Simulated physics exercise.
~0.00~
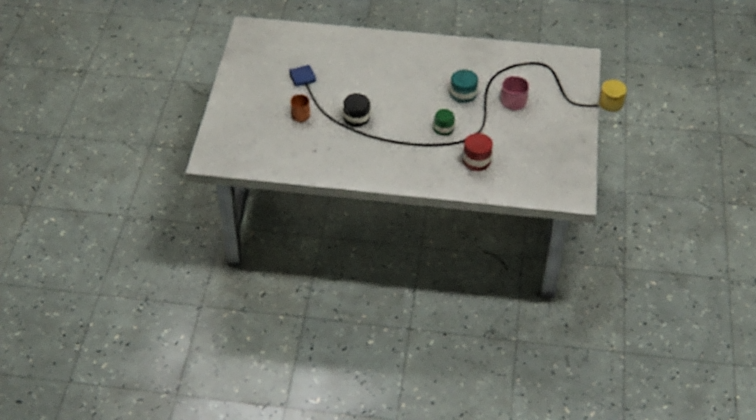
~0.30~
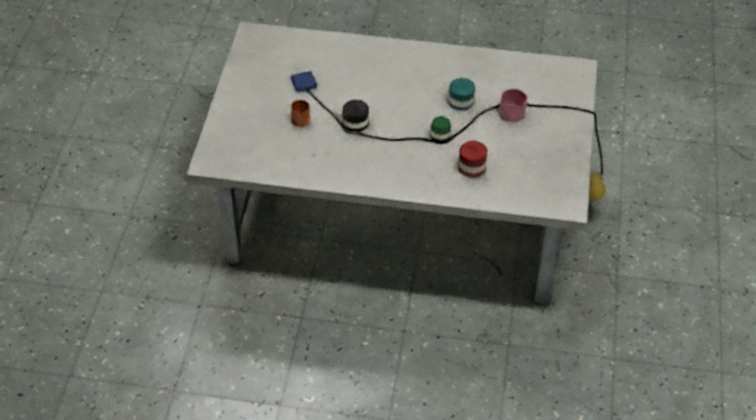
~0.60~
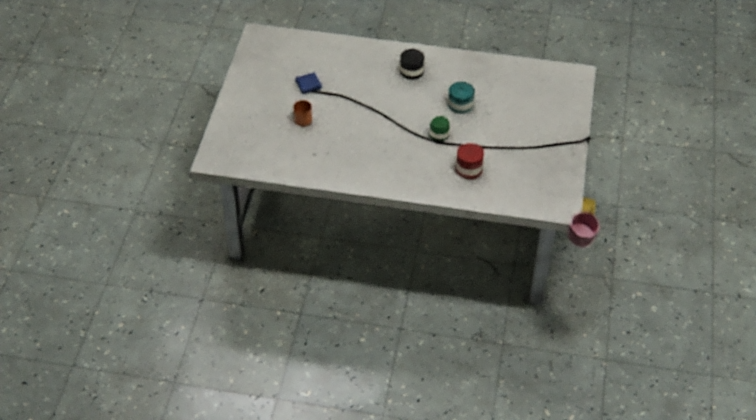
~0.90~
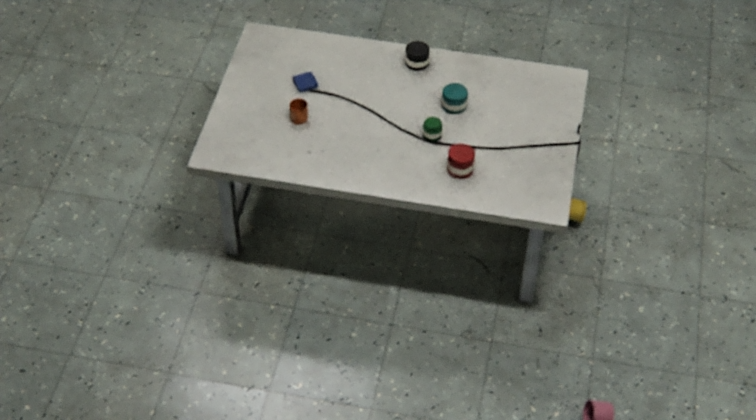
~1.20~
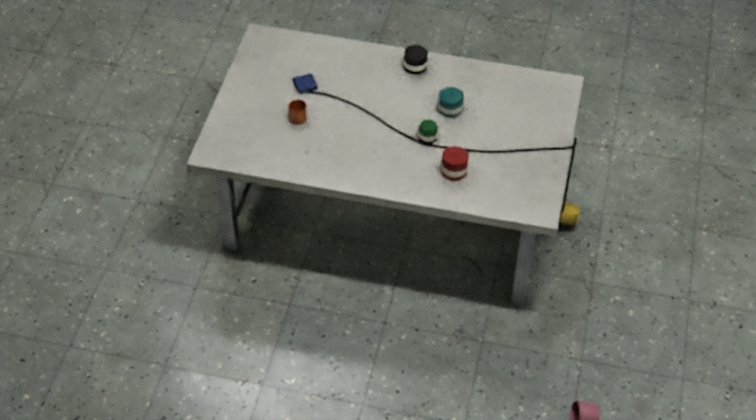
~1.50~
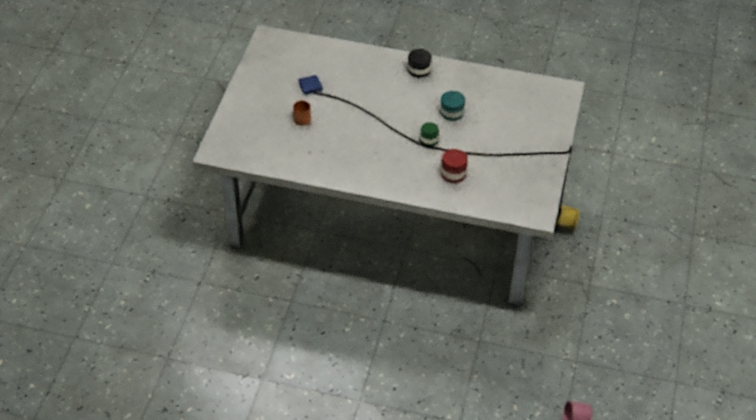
A yellow speaker tied by a thin cable to a blue phone dropped off the table's right edge, and the tightening cable shifted the black tin back and swept the pink mug off onto the floor, while the speaker ended up hanging beside the table.
